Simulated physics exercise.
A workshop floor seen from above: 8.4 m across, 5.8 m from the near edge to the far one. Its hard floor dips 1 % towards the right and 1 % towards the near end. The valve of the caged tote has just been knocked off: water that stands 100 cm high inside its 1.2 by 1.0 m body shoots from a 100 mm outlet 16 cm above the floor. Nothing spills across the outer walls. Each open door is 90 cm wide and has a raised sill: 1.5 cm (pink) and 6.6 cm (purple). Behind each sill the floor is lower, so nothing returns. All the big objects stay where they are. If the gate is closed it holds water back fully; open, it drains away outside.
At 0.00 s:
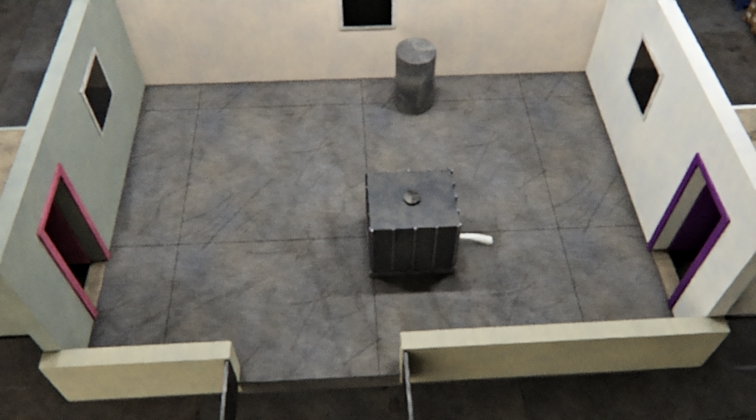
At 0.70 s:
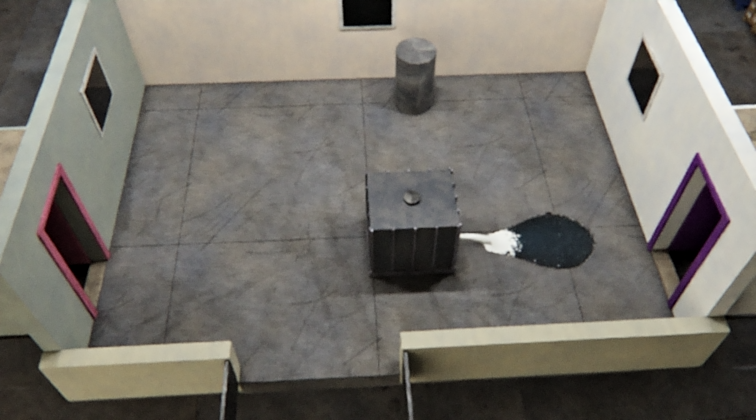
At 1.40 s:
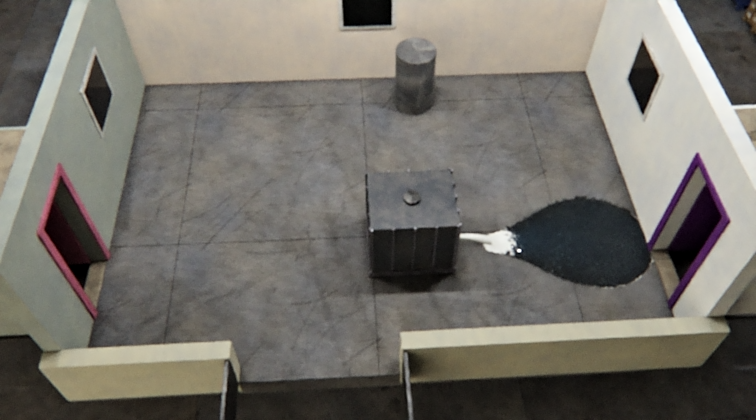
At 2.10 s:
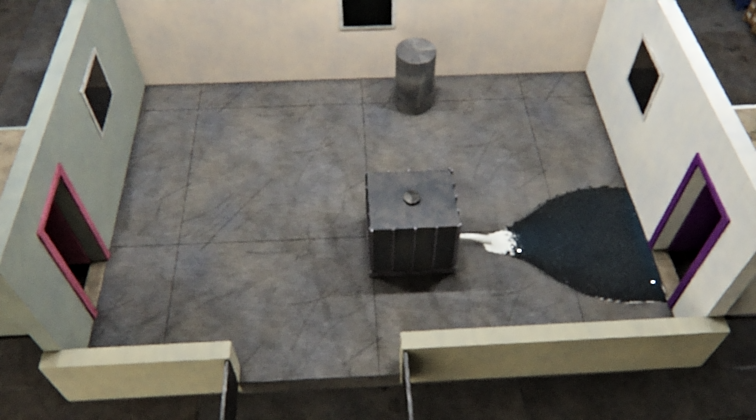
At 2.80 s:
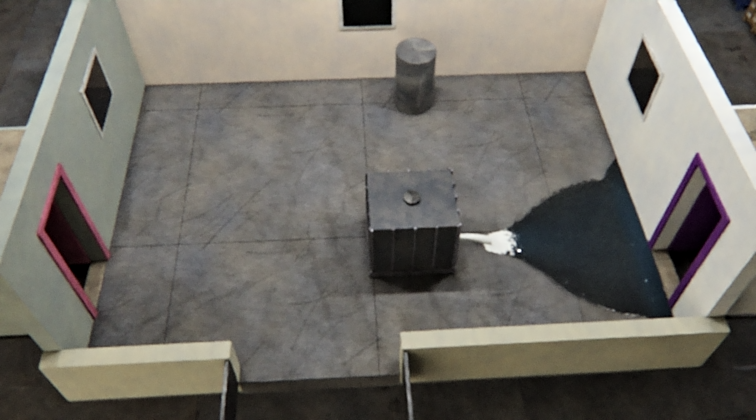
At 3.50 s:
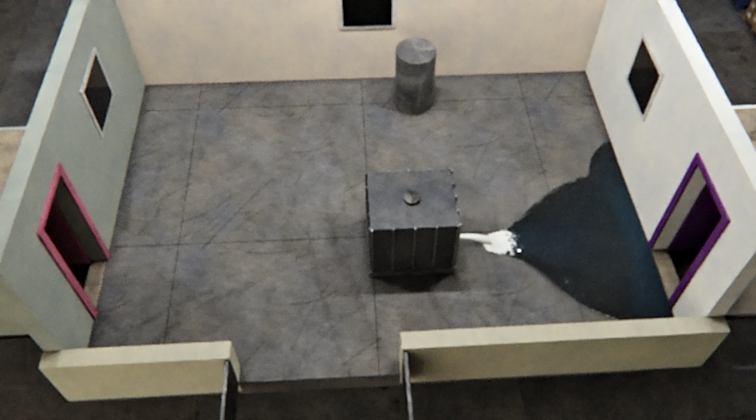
On a workshop floor, water shoots from a dark tote and spreads to the right wall.
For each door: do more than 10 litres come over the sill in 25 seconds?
Within that time: At the pink door it stays under the limit; at the purple door it stays under the limit.
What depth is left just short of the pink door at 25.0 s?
Roughly 0.0 cm deep.
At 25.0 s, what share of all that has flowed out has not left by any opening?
Roughly 94 in a hundred.
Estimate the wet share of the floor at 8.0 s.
Some 20 per cent of it.
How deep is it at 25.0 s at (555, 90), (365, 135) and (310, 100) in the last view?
In that order: 2.0, 0.0 and 0.0 cm.
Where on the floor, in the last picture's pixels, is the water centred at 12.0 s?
Near (573, 244).
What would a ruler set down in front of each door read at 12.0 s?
Depths in cm: Pink 0.0, purple 5.5.
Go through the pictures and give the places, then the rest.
In the first picture, the jet has just started at (467, 237); the ground is still dry.
In the second picture, from the spout at (467, 237) the water has spread over 1.1 m2; its tip is at (591, 242), and it is 1.4 cm deep on average.
In the third picture, from the spout at (467, 237) the water has spread over 2.7 m2; its tip is at (650, 256), and it is 1.2 cm deep on average.
In the fourth picture, the jet leaves at (467, 237); the sheet reaches (665, 300), 3.3 m away, and wets 3.4 m2.
In the fifth picture, from the spout at (467, 237) the water has spread over 3.9 m2; its tip is at a hidden place, and it is 1.2 cm deep on average.
In the sixth picture, the jet leaves at (467, 237); the sheet reaches (610, 145), 3.7 m away, and wets 4.5 m2.
After 5.0 s water covers 10 % of the floor and is deepest (7 cm) near (677, 344); pink door not reached, purple door 4.9 cm at the sill, 0 L in.
After 8.0 s water covers 20 % of the floor and is deepest (7 cm) near (677, 344); pink door not reached, purple door 4.8 cm at the sill, 0 L in.
After 12.0 s water covers 30 % of the floor and is deepest (7 cm) near (677, 344); pink door not reached, purple door 5.4 cm at the sill, 0 L in.
After 16.0 s water covers 35 % of the floor and is deepest (7 cm) near (677, 344); pink door not reached, purple door 5.7 cm at the sill, 0 L in.
After 25.0 s water covers 40 % of the floor and is deepest (8 cm) near (677, 344); pink door not reached, purple door 6.5 cm at the sill, 0 L in.
